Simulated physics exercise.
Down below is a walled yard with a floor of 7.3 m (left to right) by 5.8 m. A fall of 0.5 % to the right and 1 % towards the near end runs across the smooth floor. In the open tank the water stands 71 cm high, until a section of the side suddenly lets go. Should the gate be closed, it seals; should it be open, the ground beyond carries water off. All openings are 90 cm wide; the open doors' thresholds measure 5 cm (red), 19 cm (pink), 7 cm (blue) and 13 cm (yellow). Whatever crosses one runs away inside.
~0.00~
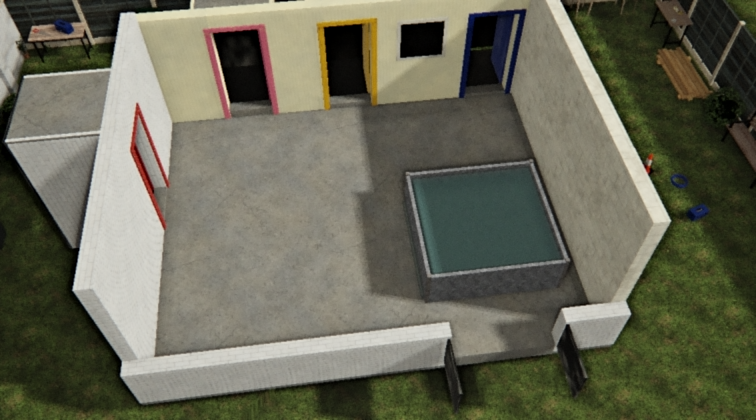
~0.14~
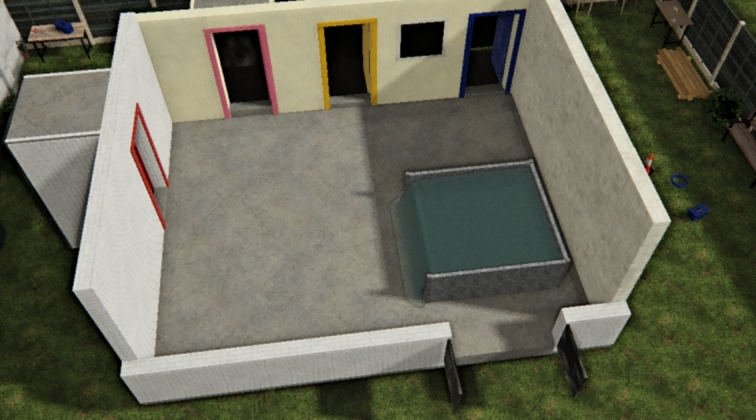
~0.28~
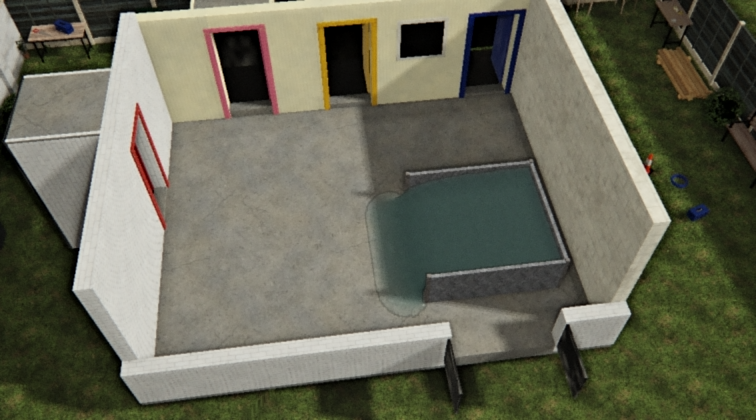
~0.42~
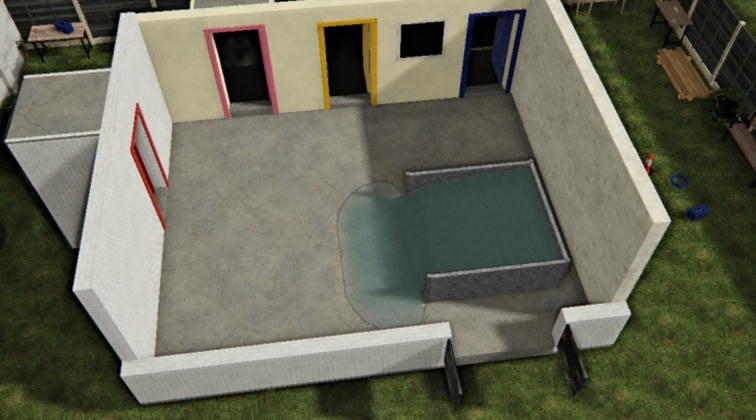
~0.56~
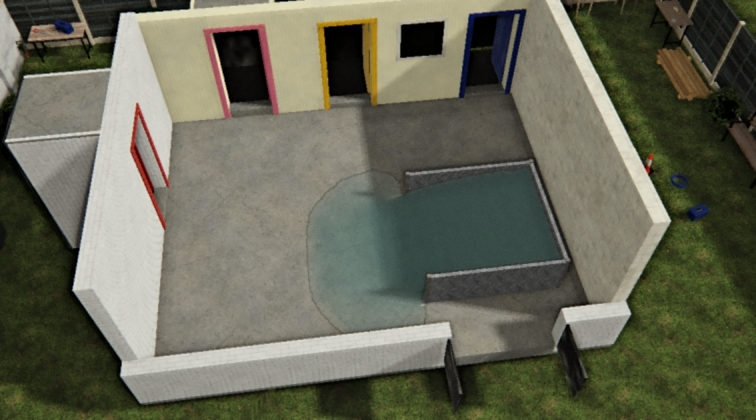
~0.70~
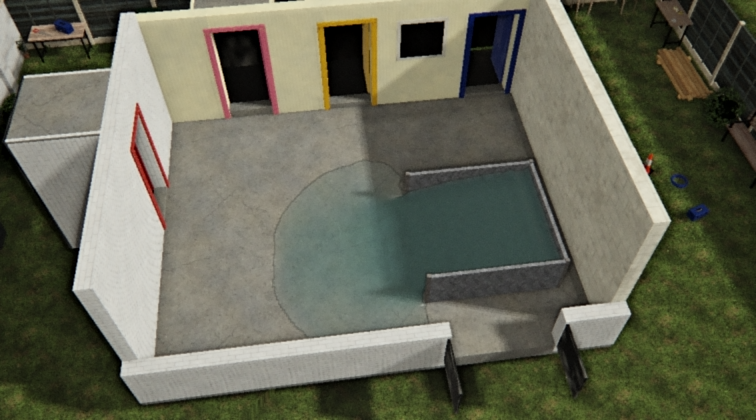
Water pouring from the open left side of a raised tank and spreading leftward in a widening curve across a walled yard's grey floor.
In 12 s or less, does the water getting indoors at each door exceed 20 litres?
Red door: Exceeds it; pink door: Does not exceed it; blue door: Exceeds it; yellow door: Does not exceed it.
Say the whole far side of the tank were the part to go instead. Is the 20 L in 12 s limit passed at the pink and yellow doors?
The pink door comes out less than that and the yellow door more than that.
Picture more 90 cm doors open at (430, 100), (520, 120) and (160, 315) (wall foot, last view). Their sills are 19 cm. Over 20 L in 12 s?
In sequence the answers are less than that, less than that and more than that.
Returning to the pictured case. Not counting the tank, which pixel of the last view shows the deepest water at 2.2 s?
The spot is near (165, 378) in the last view.
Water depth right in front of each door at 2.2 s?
Depths: Red door 20 cm, pink door 0 cm, blue door 0 cm, yellow door 0 cm.
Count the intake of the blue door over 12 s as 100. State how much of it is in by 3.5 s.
Fraction in by then: Around 0 per cent.
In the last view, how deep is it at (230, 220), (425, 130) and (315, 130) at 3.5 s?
I'd read it as roughly 5, 0 and 1 cm, in that order.
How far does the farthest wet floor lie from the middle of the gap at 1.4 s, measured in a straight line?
4.8 m.
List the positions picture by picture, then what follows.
Still water, 71 cm deep, in the open tank at (483, 218), in the first picture.
Water pours out at (418, 239) and has run 1.2 m, to (395, 201); typically 6 cm deep outside, 71 cm at the open tank's back, in the second picture.
The front is at (379, 198), 1.4 m from the gap at (418, 242); 1.7 m2 of floor is under water; 71 cm left at the back of the open tank, in the third picture.
The front is at (362, 190), 1.7 m from the gap at (418, 242); 3.4 m2 of floor is under water; 71 cm left at the back of the open tank, in the fourth picture.
Water pours out at (418, 243) and has run 2.1 m, to a hidden place; typically 8 cm deep outside, 68 cm at the open tank's back, in the fifth picture.
The front is at (279, 290), 2.6 m from the gap at (418, 243); 8.0 m2 of floor is under water; 61 cm left at the back of the open tank, in the sixth picture.
After 1.4 s water covers 50 % of the floor and is deepest (30 cm) near (409, 273); red door not reached, pink door not reached, blue door not reached, yellow door not reached.
After 2.2 s water covers 60 % of the floor and is deepest (48 cm) near (165, 378); red door 20 cm at the sill, 29 L in, pink door not reached, blue door not reached, yellow door not reached.
After 3.5 s water covers 60 % of the floor and is deepest (34 cm) near (245, 348); red door 19 cm at the sill, 146 L in, pink door 7 cm at the sill, 0 L in, blue door not reached, yellow door 1 cm at the sill, 0 L in.
After 7.0 s water covers 90 % of the floor and is deepest (14 cm) near (279, 156); red door 11 cm at the sill, 253 L in, pink door 13 cm at the sill, 0 L in, blue door 2 cm at the sill, 0 L in, yellow door 9 cm at the sill, 0 L in.
After 12.0 s water covers 100 % of the floor and is deepest (16 cm) near (547, 201); red door 4 cm at the sill, 289 L in, pink door 2 cm at the sill, 0 L in, blue door 12 cm at the sill, 53 L in, yellow door 3 cm at the sill, 0 L in.
